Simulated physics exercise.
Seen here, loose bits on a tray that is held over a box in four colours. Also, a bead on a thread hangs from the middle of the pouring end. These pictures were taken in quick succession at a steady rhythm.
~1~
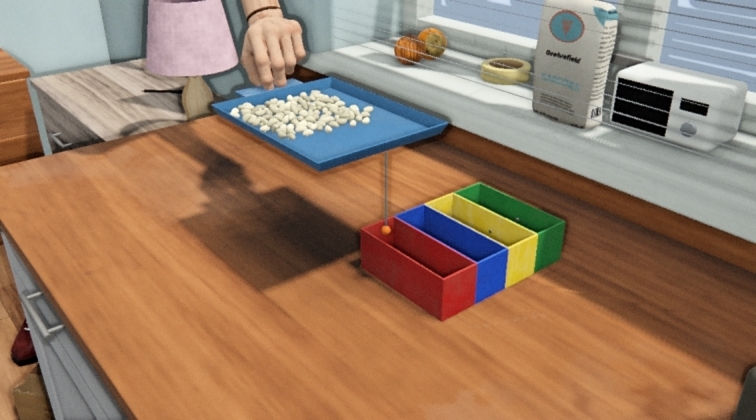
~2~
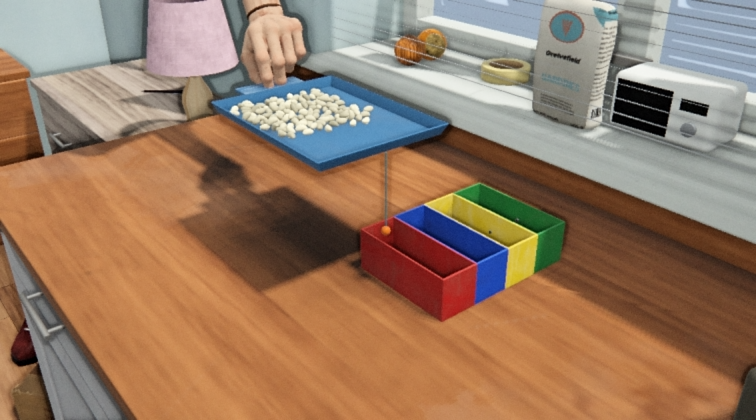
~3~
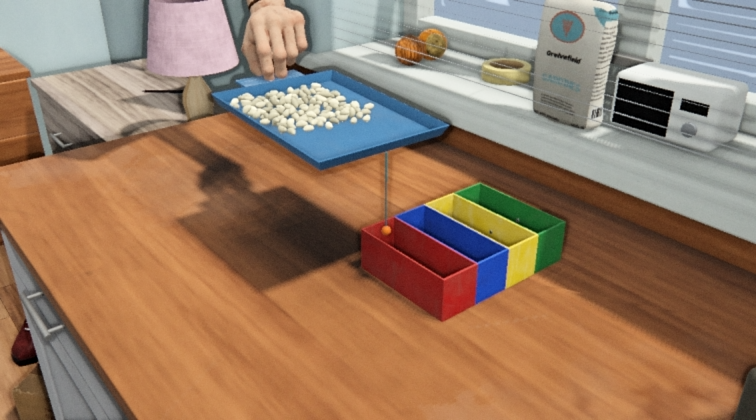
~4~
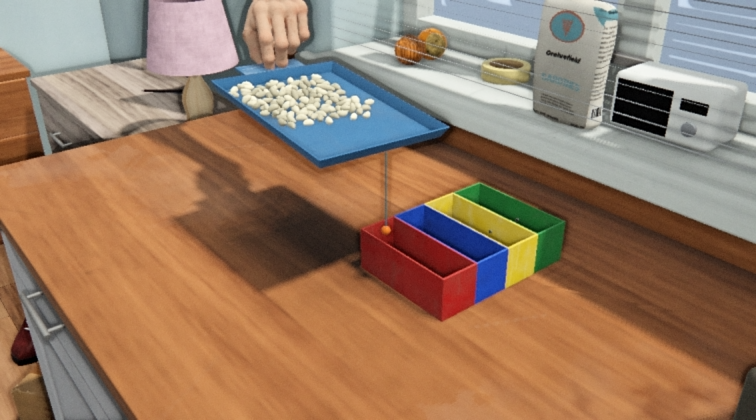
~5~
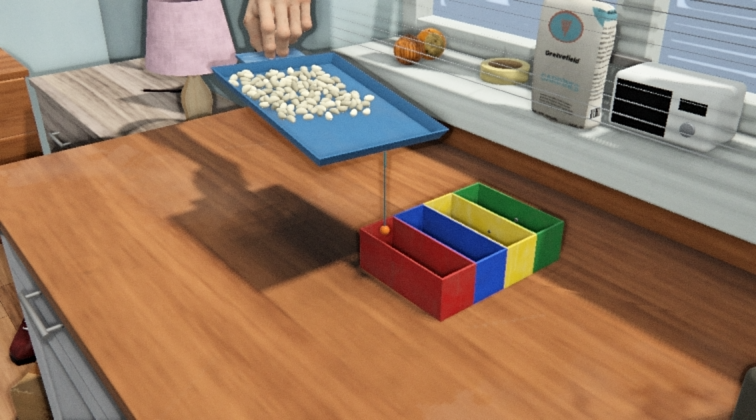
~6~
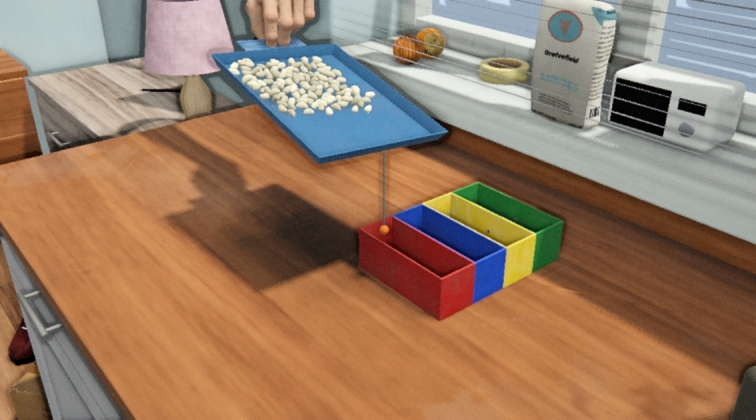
A hand held the far end of a blue tray of white beans above a red, blue, yellow and green box, then slowly raised that end, tilting the tray slightly while the beans stayed bunched together.
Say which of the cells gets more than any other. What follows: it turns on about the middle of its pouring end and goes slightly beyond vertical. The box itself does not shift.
That would be the blue cell.
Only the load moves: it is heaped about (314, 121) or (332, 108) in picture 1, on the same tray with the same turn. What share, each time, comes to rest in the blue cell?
Close to 50 in a hundred, then close to 50 in a hundred.
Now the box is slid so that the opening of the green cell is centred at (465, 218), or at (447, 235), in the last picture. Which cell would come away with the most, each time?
The cell in yellow, then green.
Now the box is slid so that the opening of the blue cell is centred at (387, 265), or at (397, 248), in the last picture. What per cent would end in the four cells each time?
You'd see roughly 80 per cent first and roughly 100 per cent second.
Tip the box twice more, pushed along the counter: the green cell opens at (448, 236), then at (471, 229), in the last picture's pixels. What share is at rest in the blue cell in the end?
Around 0 and around 10 per cent, in that order.
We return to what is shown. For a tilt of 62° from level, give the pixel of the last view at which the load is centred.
I'd put the middle close to (437, 180).
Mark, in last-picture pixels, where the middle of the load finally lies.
The centre settles at about (446, 269).
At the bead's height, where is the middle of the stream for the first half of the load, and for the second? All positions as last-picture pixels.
The opening part goes through (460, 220); what follows goes through (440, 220).
Just after the last frame, tray tipped steeply; roughly a third on the tray; roughly a quarter in the blue cell; about a tenth in the yellow cell; about a tenth in the red cell; roughly a quarter falling or outside the box.
A moment on, tray tipped past a quarter turn; roughly half in the blue cell; roughly a quarter in the red cell; roughly a quarter in the yellow cell; just a few falling or outside the box.
Further on, tray tipped past a quarter turn; roughly half in the blue cell; roughly a quarter in the red cell; roughly a quarter in the yellow cell; just a few falling or outside the box.
When it is over, tray tipped past a quarter turn; roughly half in the blue cell; roughly a quarter in the red cell; roughly a quarter in the yellow cell; not one in the green cell; just a few outside the box.
